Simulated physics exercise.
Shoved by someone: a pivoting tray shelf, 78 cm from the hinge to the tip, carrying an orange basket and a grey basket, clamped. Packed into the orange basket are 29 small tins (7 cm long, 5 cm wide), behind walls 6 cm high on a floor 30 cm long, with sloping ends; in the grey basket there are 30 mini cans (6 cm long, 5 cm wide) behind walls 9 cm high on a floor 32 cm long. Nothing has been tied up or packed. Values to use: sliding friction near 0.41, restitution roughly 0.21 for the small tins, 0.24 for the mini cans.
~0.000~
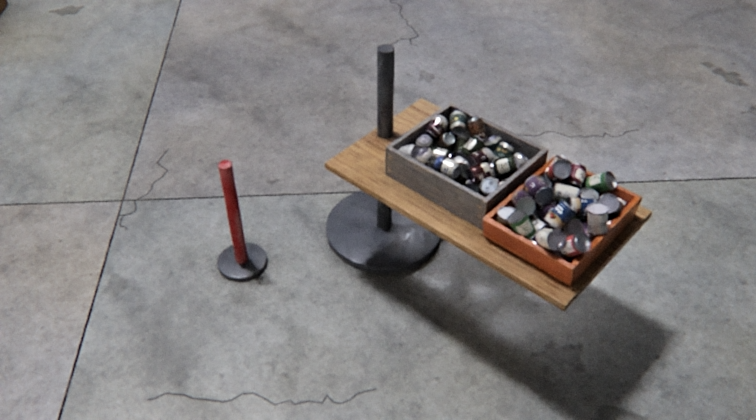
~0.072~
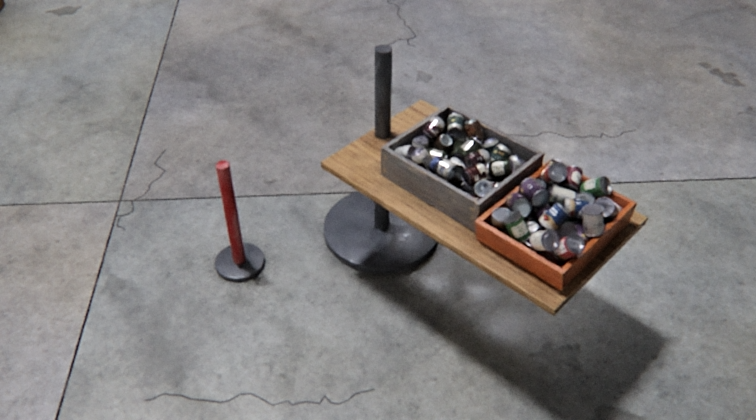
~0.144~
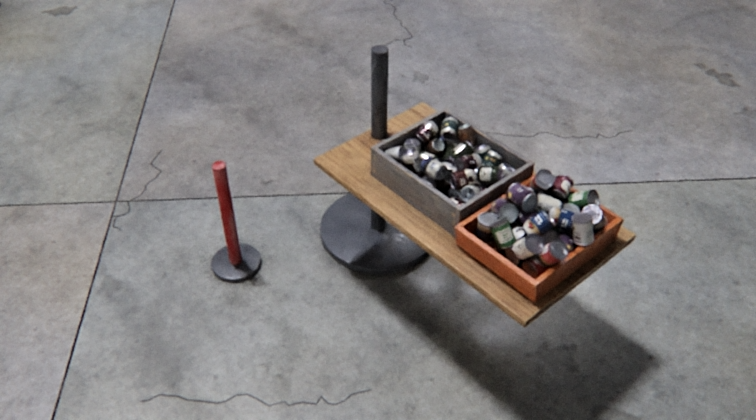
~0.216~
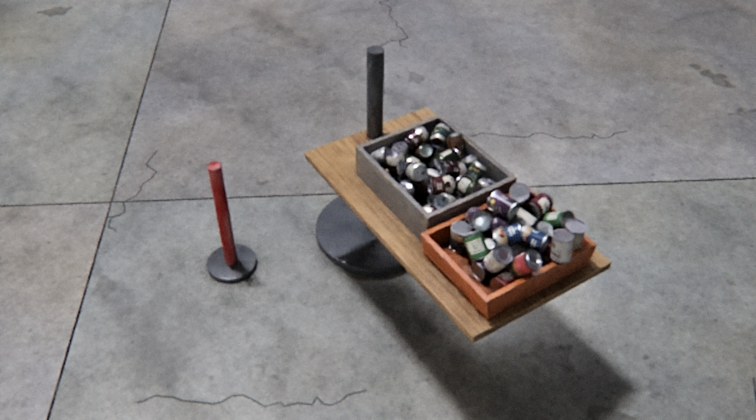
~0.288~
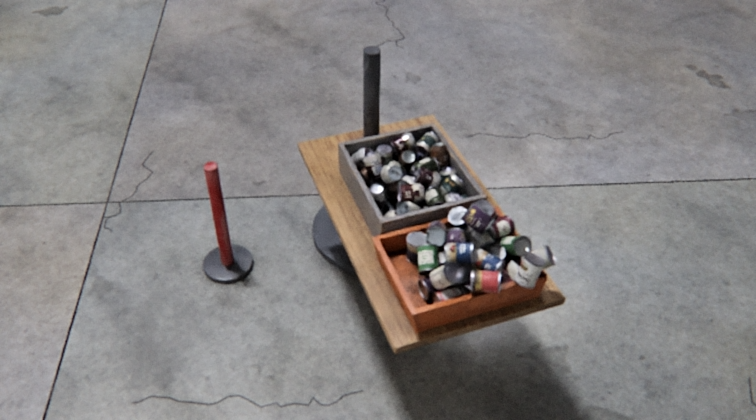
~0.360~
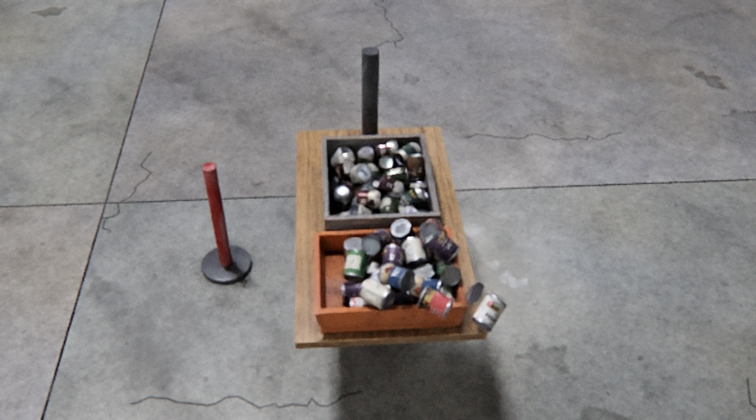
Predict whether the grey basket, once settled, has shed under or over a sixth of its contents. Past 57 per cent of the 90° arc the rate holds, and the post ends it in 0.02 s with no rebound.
The grey basket has shed under a sixth of its contents.
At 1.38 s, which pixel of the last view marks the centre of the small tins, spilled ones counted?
Roughly (191, 242).
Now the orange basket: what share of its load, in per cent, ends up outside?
The orange basket comes in at 55 in a hundred.
After 0.52 s, the shelf hits the red post.
After 0.60 s, the orange basket is down by 10 of 29 and the grey basket has all 30.
After 0.72 s, the orange basket is down by 13 of 29 and the grey basket is down by 1 of 30.
After 0.94 s, the orange basket is down by 15 of 29 and the grey basket is down by 2 of 30.
Outcome (at 1.38 s), the orange basket is down by 16 of 29 and the grey basket is down by 2 of 30. Asked share, 2 of 30, 7 per cent.
